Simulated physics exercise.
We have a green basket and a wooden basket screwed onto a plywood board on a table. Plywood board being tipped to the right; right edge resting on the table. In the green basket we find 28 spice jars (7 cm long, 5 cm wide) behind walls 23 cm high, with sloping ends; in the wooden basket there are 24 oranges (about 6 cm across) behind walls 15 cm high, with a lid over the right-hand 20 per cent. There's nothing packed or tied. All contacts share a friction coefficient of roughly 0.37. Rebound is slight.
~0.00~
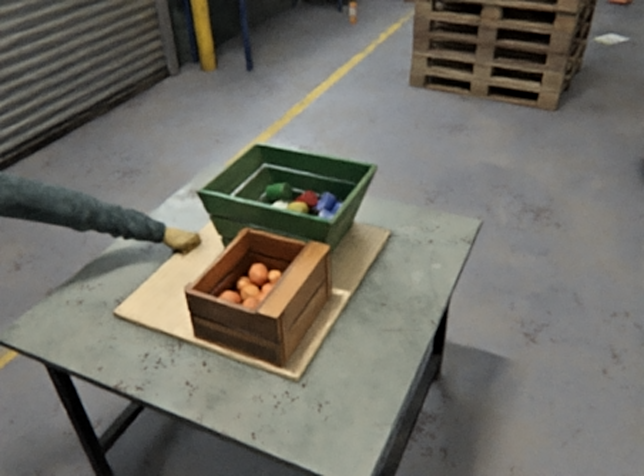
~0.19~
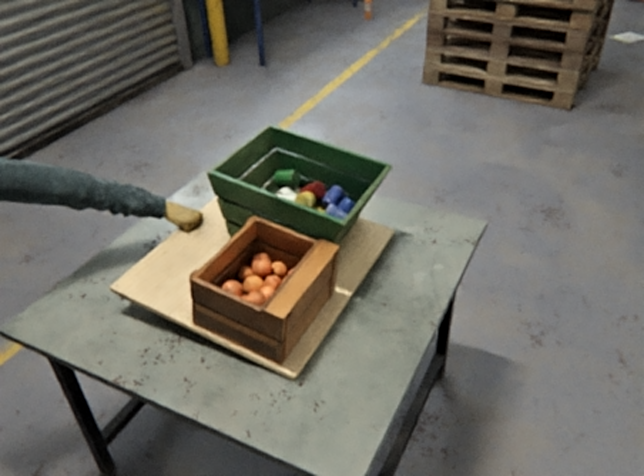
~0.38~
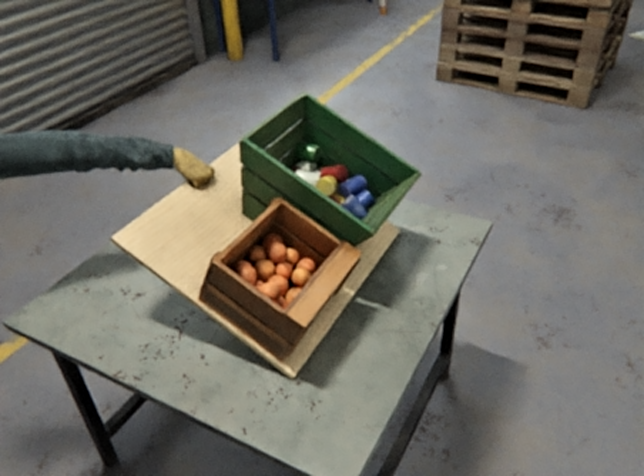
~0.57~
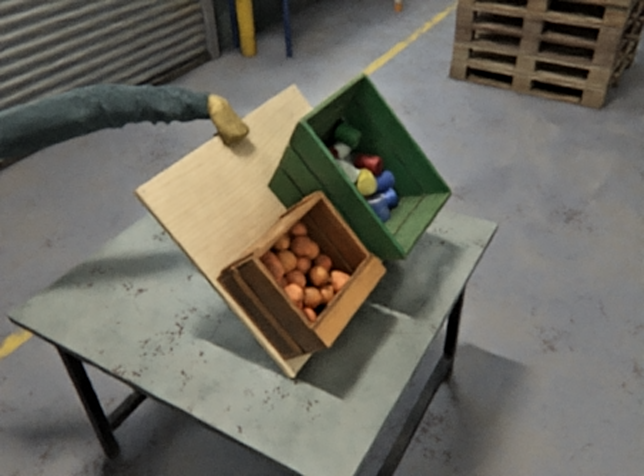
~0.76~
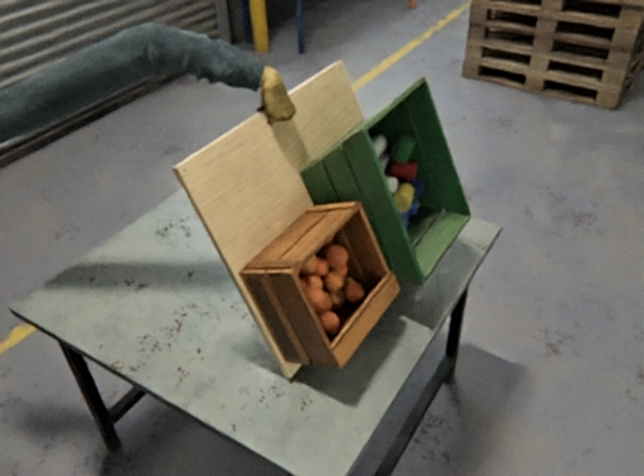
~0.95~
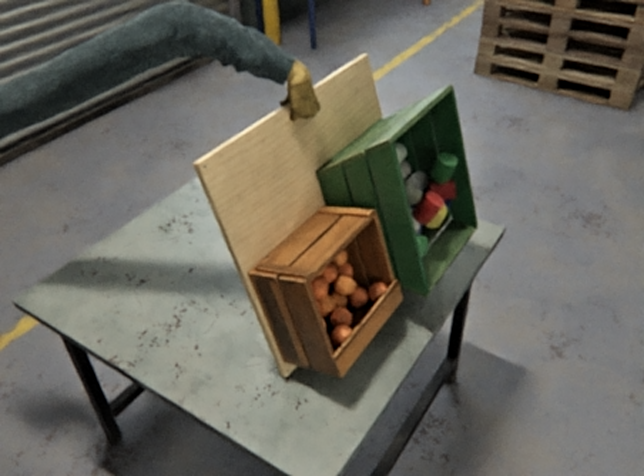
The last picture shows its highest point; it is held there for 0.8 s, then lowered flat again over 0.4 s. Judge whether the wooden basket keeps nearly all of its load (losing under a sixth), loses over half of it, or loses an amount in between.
My money is on a spill below a sixth of the load.
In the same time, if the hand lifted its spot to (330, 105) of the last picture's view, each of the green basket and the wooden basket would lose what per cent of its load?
In that case green basket sheds 80 percent of its load and wooden basket sheds 0 percent.
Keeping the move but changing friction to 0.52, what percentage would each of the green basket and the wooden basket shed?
In that case the green basket sheds 20 per cent, while the wooden basket sheds 0 per cent.
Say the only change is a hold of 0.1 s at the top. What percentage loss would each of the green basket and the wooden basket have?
In that case green basket 20, wooden basket 0 per cent.
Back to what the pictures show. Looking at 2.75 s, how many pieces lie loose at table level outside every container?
Roughly 3.
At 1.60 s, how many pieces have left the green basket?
Count for the green basket: Roughly 8.
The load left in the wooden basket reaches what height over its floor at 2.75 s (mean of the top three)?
Around 10 centimetres high.
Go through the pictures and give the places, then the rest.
In the first frame (places track the rim corner closest to us here; the camera moves round a little), wooden basket (273, 317); green basket (329, 221); tipped 0°; all still inside.
In the second frame, wooden basket (280, 317); green basket (342, 222); tipped 8°.
In the third frame, wooden basket (300, 324); green basket (372, 231); tipped 26°.
In the fourth frame, wooden basket (324, 342); green basket (404, 254); tipped 47°.
In the fifth frame, wooden basket (337, 362); green basket (424, 280); tipped 65°.
In the sixth frame, wooden basket (338, 371); green basket (428, 293); tipped 73°; all still inside.
After 1.24 s, tilt 73°; the green basket is down by 6 of 28 and the wooden basket has all 24.
After 1.60 s, tilt 73°; the green basket is down by 8 of 28 and the wooden basket has all 24.
After 2.10 s, tilt 3°; the green basket is down by 12 of 28 and the wooden basket has all 24.
Outcome (at 2.75 s), the green basket is down by 12 of 28 and the wooden basket has all 24. Asked share, 0 of 24, 0 per cent.
